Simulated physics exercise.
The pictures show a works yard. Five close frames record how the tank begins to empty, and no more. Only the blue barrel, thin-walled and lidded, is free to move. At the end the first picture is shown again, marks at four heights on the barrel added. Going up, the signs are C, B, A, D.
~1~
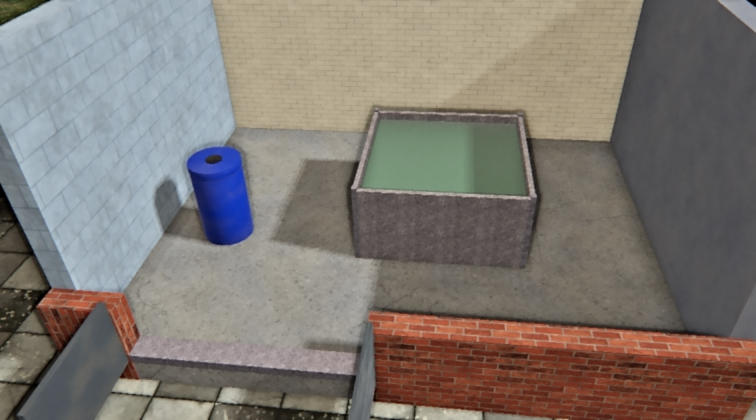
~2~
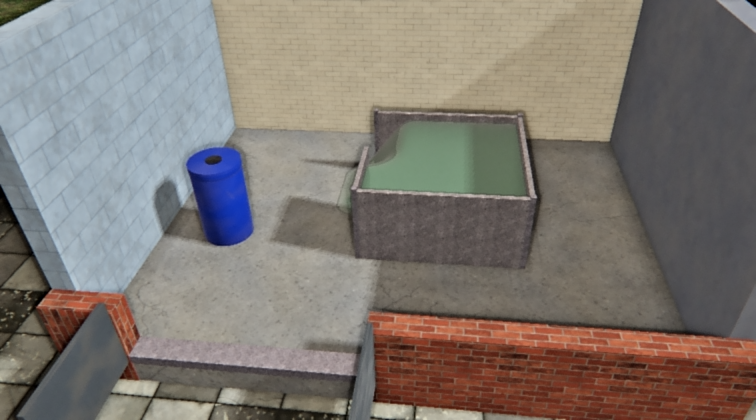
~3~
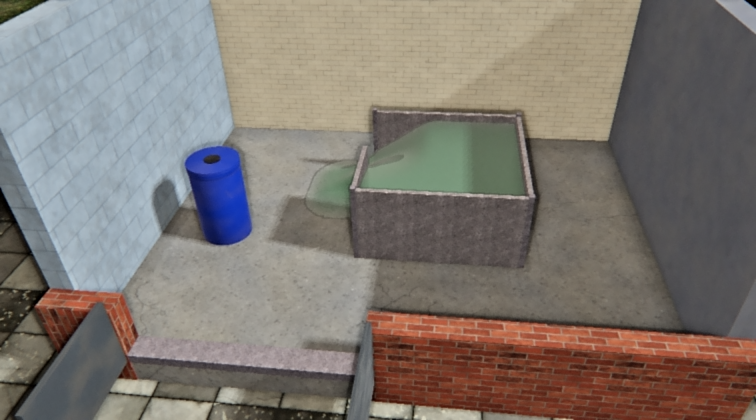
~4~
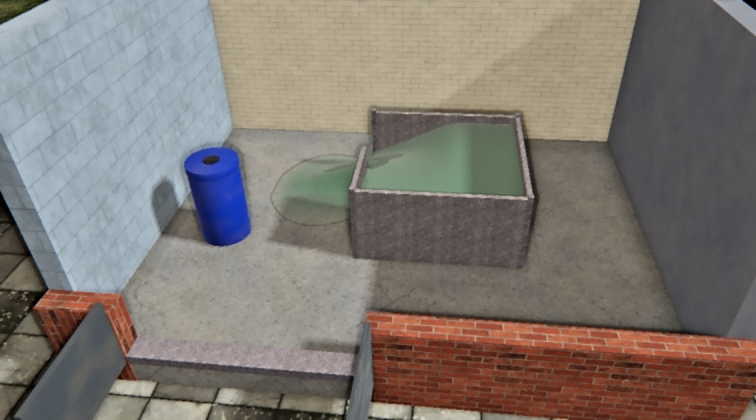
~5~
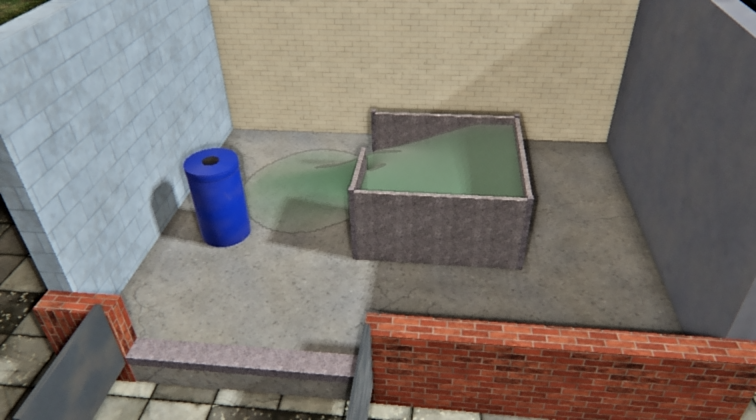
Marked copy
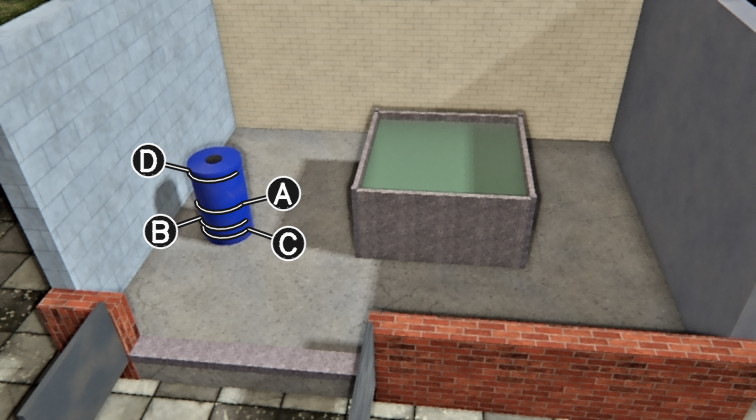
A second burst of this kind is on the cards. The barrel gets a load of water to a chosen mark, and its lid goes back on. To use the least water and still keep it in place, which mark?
I would pick mark A.
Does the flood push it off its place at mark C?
Yes, that goes wrong.
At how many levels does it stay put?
Two of them.
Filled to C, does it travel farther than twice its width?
Yes, clearly.
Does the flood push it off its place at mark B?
Yes.
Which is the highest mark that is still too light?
Mark B.
In white, A at (213, 212); B at (217, 229); C at (219, 237); D at (206, 181); from the bottom up C, B, A, D.
With A, it does not move.
With B, it is pushed about half its own width away.
With C, it is pushed about 4 times its own width away.
With D, it does not move.
